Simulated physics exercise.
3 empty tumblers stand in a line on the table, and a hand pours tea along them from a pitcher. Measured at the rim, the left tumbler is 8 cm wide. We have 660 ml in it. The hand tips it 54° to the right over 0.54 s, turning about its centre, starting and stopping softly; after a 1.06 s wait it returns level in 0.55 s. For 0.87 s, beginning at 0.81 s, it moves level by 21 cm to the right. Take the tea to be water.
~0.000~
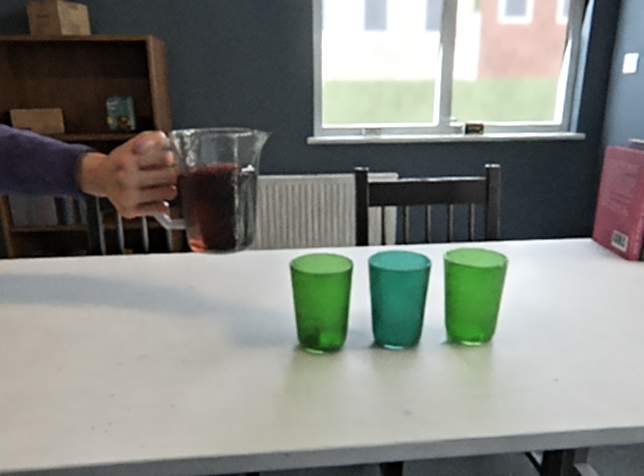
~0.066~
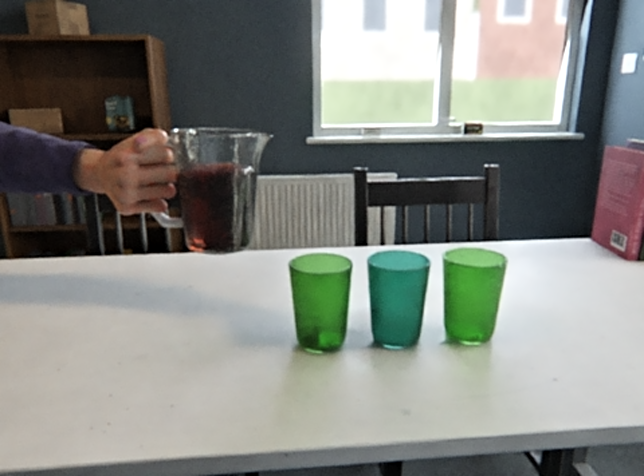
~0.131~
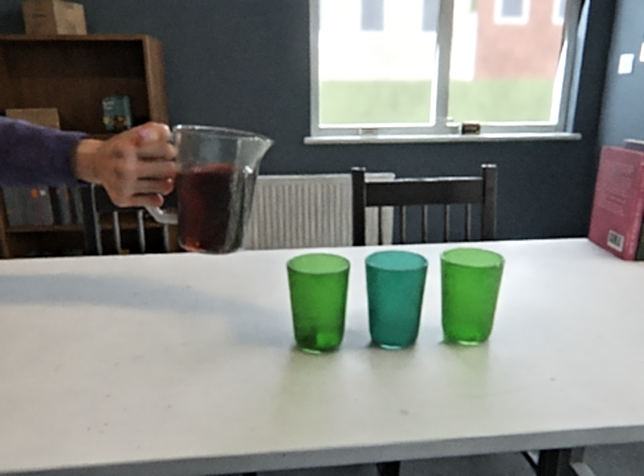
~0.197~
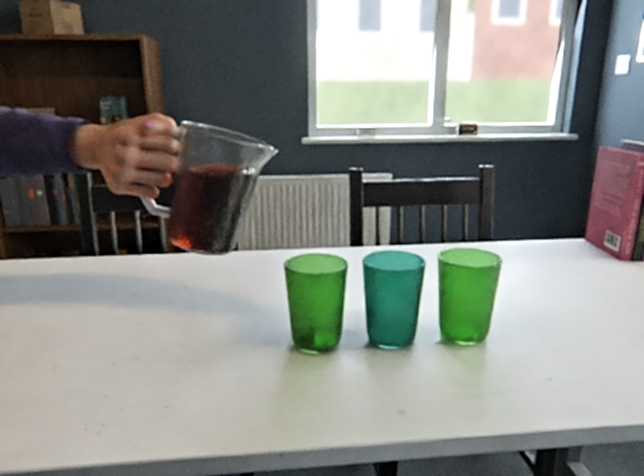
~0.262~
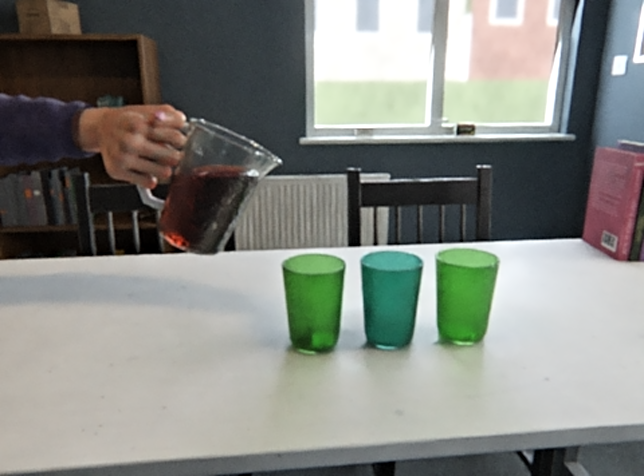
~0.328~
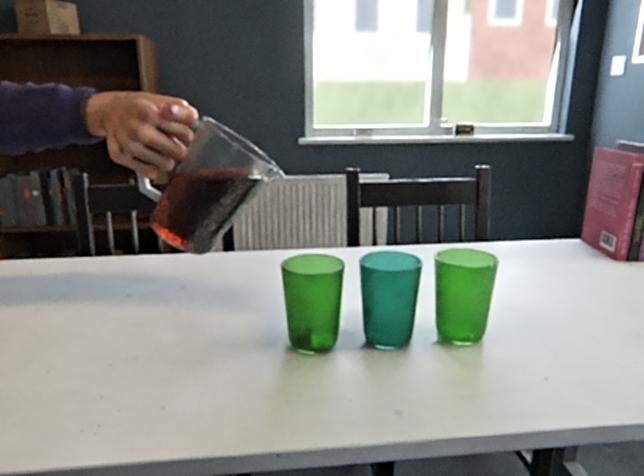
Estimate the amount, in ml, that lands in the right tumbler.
The right tumbler gets roughly 80 ml.
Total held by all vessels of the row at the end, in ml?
The whole row together ends up with some 190 ml.
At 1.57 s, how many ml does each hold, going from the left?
From the left: Around 110 ml, then around 0 ml, then around 20 ml.
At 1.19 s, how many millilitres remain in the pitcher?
Remaining volume: Approx. 550 ml.
After 0.82 s the tilt is 54° and from the left they hold 70 ml, 0 ml, 0 ml, the pitcher 565 ml, and 0 ml is on the table.
After 1.19 s the tilt is 54° and from the left they hold 105 ml, 0 ml, 0 ml, the pitcher 550 ml, and 0 ml is on the table.
After 1.57 s the tilt is 54° and from the left they hold 105 ml, 0 ml, 25 ml, the pitcher 490 ml, and 10 ml is on the table.
After 1.99 s the tilt is 11° and from the left they hold 105 ml, 0 ml, 85 ml, the pitcher 455 ml, and 15 ml is on the table.
In the end from the left they hold 105 ml, 0 ml, 85 ml, the pitcher 455 ml, and 15 ml is on the table.
